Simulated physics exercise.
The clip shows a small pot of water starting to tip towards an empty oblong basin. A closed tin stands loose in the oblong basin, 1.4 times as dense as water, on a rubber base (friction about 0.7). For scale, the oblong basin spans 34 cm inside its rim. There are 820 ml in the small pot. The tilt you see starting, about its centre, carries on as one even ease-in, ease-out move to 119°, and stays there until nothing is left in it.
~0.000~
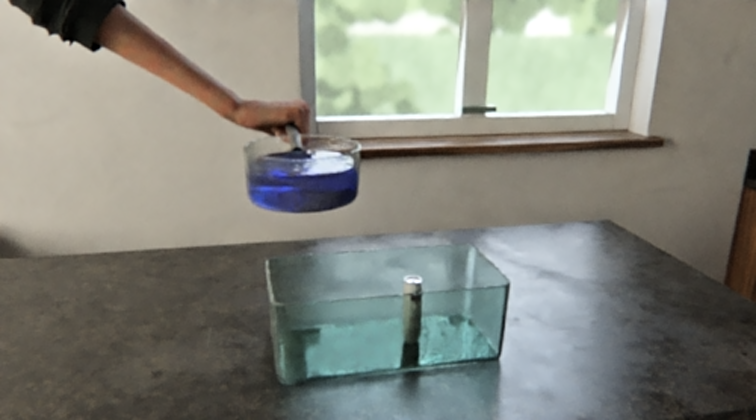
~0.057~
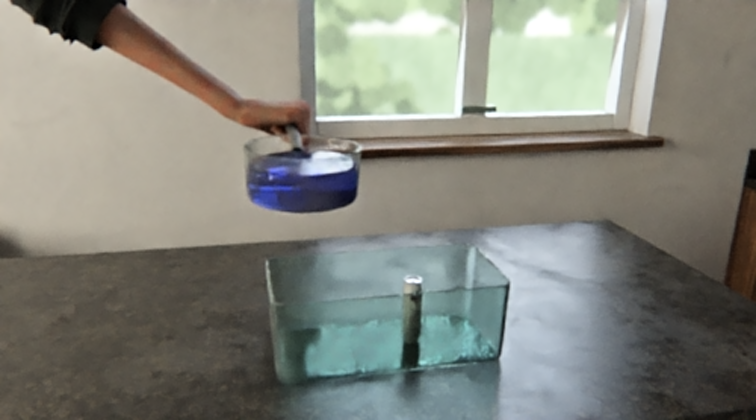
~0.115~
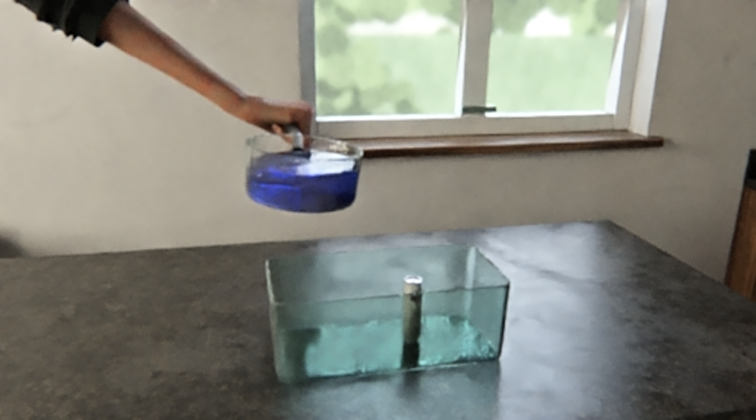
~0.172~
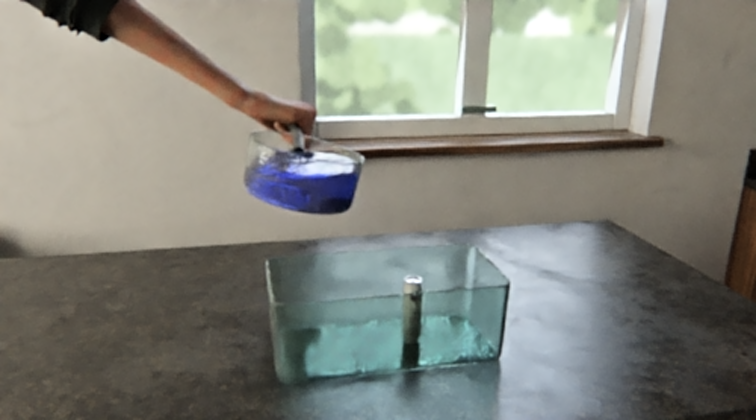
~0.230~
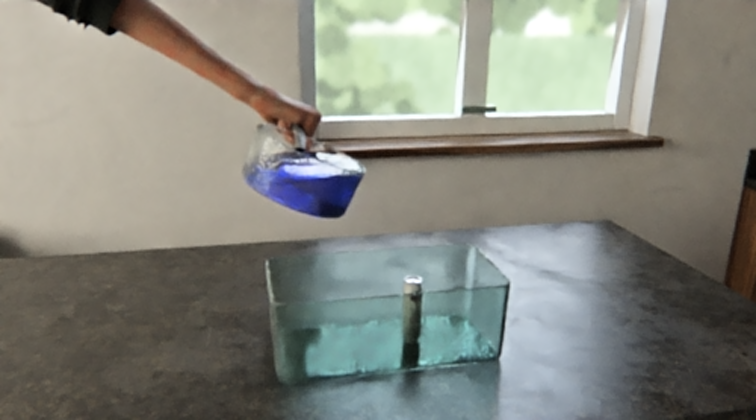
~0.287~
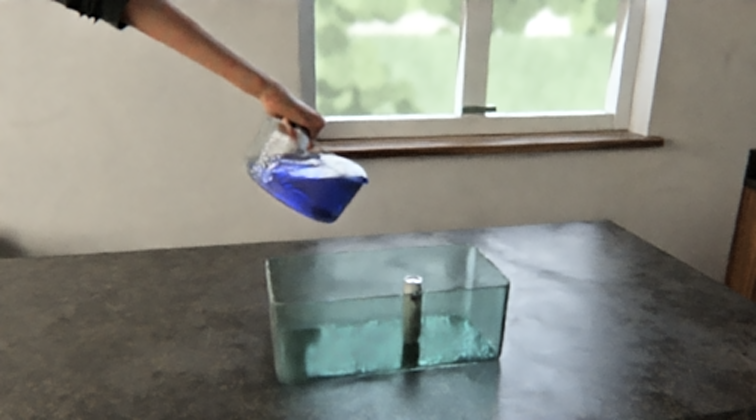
To begin with, a hand holds a small clear pot of blue water level above an oblong glass basin in which a tin stands upright. The hand then tilts the pot down to the right, slightly at first and then more steeply, and the blue water shifts towards its lowered right side.
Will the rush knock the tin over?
It falls.
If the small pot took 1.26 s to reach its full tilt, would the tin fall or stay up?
Then it stays up.
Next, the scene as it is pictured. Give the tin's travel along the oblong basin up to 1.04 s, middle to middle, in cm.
About 5 cm.
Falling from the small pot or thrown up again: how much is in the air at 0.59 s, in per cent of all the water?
About 42 per cent.
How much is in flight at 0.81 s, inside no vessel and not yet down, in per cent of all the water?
About 5 per cent.
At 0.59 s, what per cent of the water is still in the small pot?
About 18 per cent.
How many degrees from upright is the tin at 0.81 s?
It is at some 15°.
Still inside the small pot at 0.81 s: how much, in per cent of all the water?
Near 2 in a hundred.
Then, 0.59 s in, the tilt is 101° and 18 per cent is still to pour; the tin stands where it began.
Then, 0.81 s in, the tilt is 119° and 2 per cent is still to pour; the tin leans 13°.
Then, 1.04 s in, the tilt is 119° and 0 per cent is still to pour; the tin leans 42°.
Then, 1.29 s in, the tilt is 119° and 0 per cent is still to pour; the tin lies on its side.
Finally, the tin lies on its side.
